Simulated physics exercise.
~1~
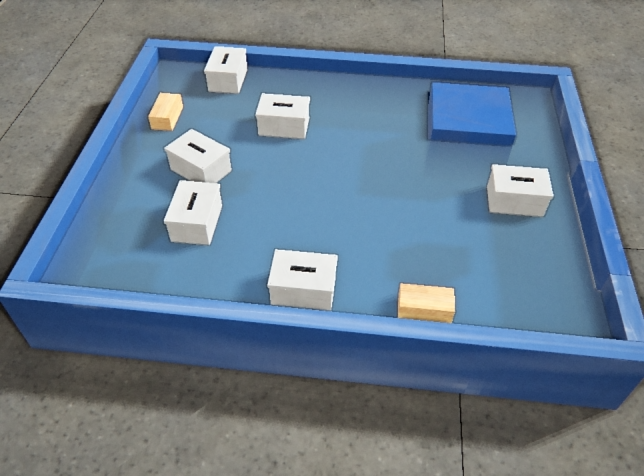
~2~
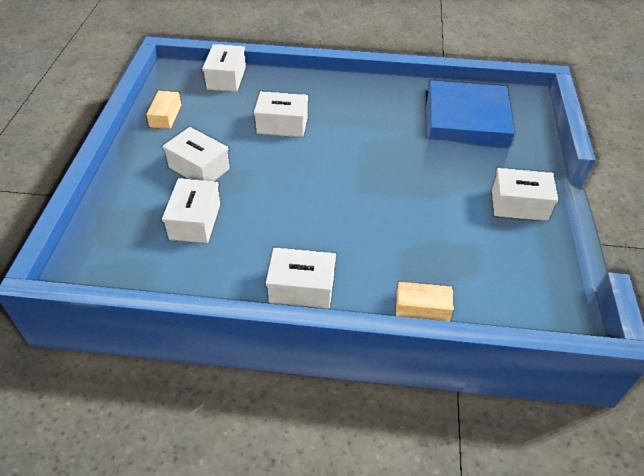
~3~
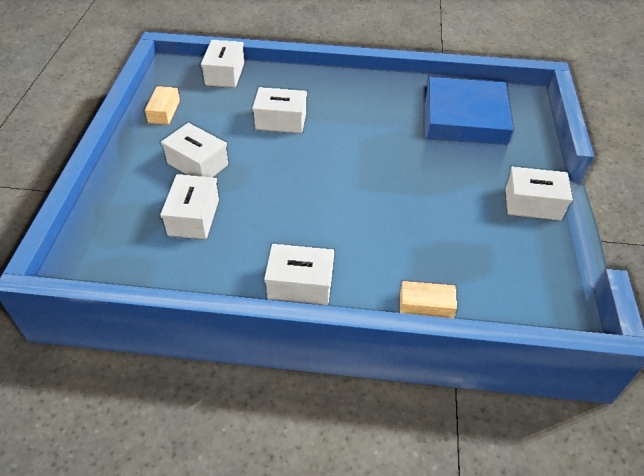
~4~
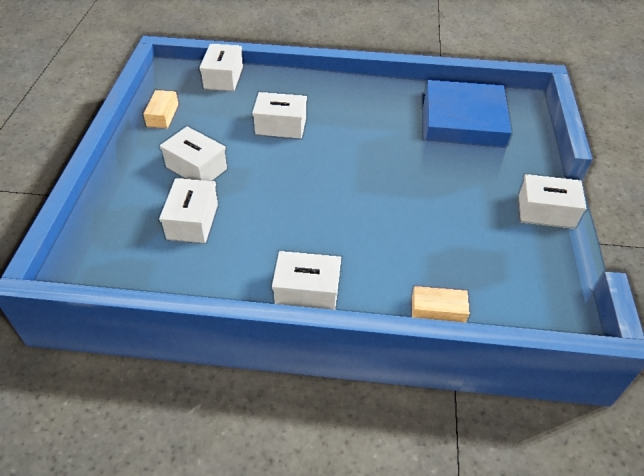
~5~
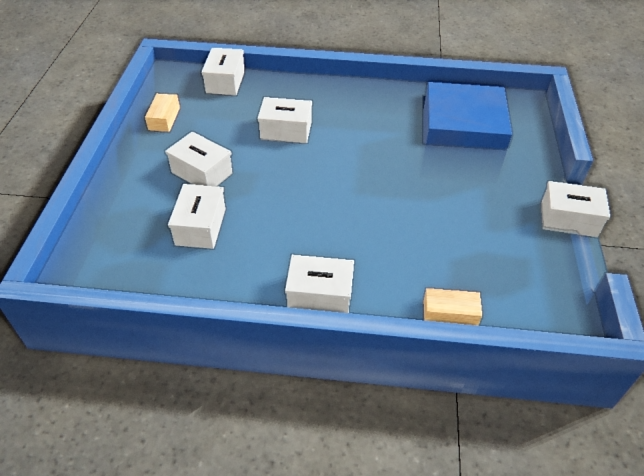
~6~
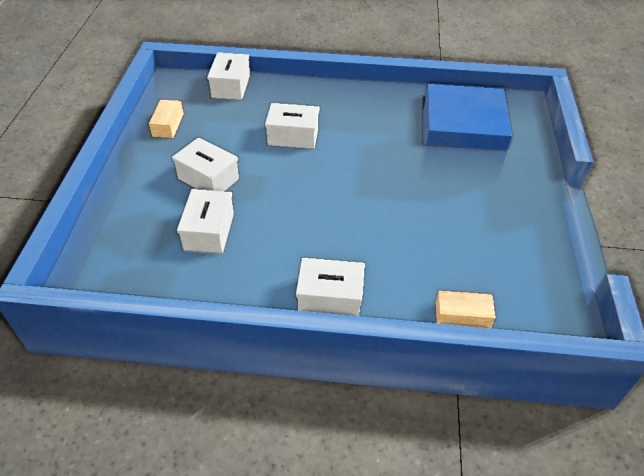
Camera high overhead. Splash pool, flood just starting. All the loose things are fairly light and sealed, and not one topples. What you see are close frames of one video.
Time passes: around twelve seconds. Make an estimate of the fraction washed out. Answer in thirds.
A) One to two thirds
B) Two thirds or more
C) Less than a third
Less than a third.
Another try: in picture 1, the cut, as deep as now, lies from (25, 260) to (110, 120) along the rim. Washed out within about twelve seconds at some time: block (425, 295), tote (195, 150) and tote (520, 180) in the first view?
One after the other: Left behind, washed out, still in.
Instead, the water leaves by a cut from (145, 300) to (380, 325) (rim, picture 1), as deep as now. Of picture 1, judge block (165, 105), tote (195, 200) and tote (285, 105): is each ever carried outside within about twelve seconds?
The three come to no escape, escape and no escape, in that order.
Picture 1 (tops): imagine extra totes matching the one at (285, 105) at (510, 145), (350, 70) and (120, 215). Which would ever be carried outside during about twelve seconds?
Going through them one by one: Escaped / remained / remained.
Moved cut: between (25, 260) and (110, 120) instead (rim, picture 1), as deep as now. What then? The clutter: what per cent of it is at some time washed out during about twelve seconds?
My estimate is some 50 percent.
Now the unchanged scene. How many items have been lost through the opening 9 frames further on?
That gives 1.
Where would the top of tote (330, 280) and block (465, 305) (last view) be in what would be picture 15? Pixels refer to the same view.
They'd be somewhere near (384, 289) and (532, 308).
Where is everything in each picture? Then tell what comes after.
The first frame shows a block at (427, 297), afloat; a tote at (303, 270), afloat; 0 of 8 have shifted.
The second frame shows a block at (425, 296) floats; a tote at (302, 268) floats; 1 of 8 have shifted.
The third frame shows a block at (429, 295), afloat, close to its start; a tote at (300, 264) floats; 1 of 8 have shifted.
The fourth frame shows a block at (441, 300), afloat, close to its start; a tote at (307, 272) floats, close to its start; 2 of 8 have shifted.
The fifth frame shows a block at (454, 302) floats, close to its start; a tote at (320, 275) floats, close to its start; 3 of 8 have shifted.
The sixth frame shows a block at (466, 304), afloat, close to its start; a tote at (331, 278) floats, close to its start; 7 of 8 have shifted.
A moment on, 1 of 8 are out; 7 afloat.
Next, 1 of 8 are out; 7 afloat.
Later, 1 of 8 are out; 7 afloat.
In the end, 2 of 8 are out; 6 afloat.
